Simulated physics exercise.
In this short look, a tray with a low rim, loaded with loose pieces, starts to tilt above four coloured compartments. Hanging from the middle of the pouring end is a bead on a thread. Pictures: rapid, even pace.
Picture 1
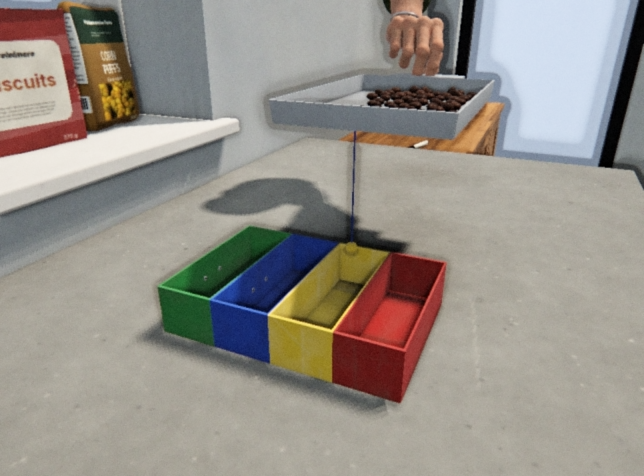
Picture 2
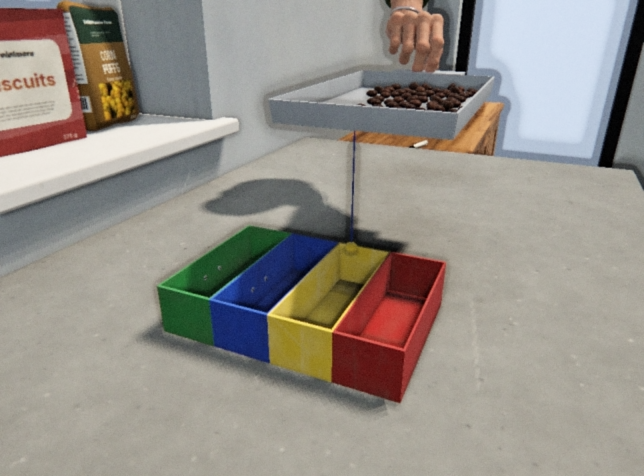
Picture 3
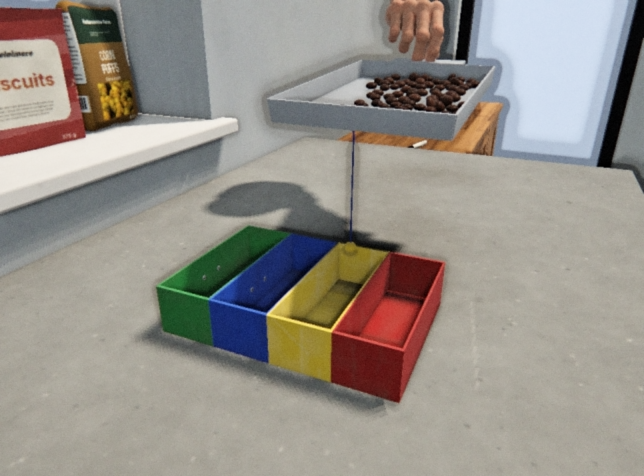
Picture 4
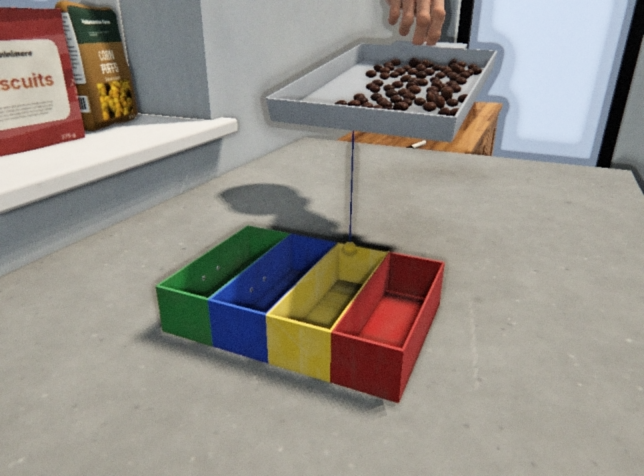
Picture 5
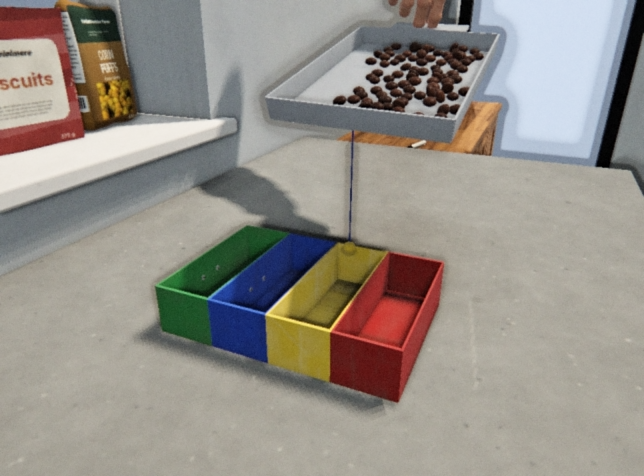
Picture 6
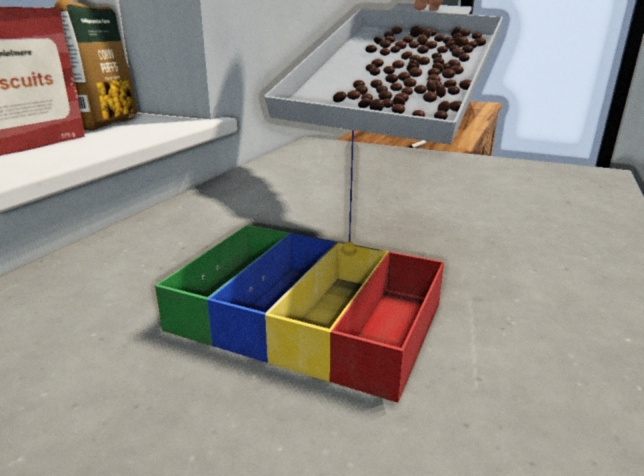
A hand shows behind a grey, low-rimmed tray of dark brown pieces above a pale grey counter, seen from slightly above by a still camera. Below sit joined green, blue, yellow and red compartments, left to right, with a thread hanging above them and packets on a ledge at left. The tray steadily tilts toward the viewer, its right front corner dipping lowest, as the pieces spread out.
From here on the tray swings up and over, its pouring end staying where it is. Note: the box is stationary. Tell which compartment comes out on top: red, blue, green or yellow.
It is red that comes out on top.
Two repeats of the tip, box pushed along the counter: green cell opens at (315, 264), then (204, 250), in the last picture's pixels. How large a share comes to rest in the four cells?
In order: 100 percent, then 40 percent.
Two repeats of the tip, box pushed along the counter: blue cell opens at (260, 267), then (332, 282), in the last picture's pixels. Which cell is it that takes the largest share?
Try one goes to red; try two goes to the cell in yellow.
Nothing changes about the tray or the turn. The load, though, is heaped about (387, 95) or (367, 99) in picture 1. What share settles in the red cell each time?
Shares in turn: 50 % and 40 %.
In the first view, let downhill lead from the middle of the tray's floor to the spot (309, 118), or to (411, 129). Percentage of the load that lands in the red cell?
I'd say roughly 0 percent with the first slope, 60 percent with the other.
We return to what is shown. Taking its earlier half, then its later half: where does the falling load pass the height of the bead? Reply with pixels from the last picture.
Early-half point (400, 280); late-half point (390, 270).
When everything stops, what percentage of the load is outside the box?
Close to 20 percent, I reckon.
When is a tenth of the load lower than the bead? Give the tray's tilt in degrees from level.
About 85° of tilt.
Soon, tray tipped steeply; all on the tray.
A while on, tray tipped right over; about two thirds on the tray; about a quarter in the red cell; a stray few in the yellow cell; about a quarter falling or outside the box.
Towards the end, tray tipped past a quarter turn; about half in the red cell; about a quarter in the yellow cell; a stray few in the blue cell; about a quarter falling or outside the box.
Finally, tray tipped past a quarter turn; about half in the red cell; about a quarter in the yellow cell; a stray few in the blue cell; none in the green cell; about a quarter outside the box.
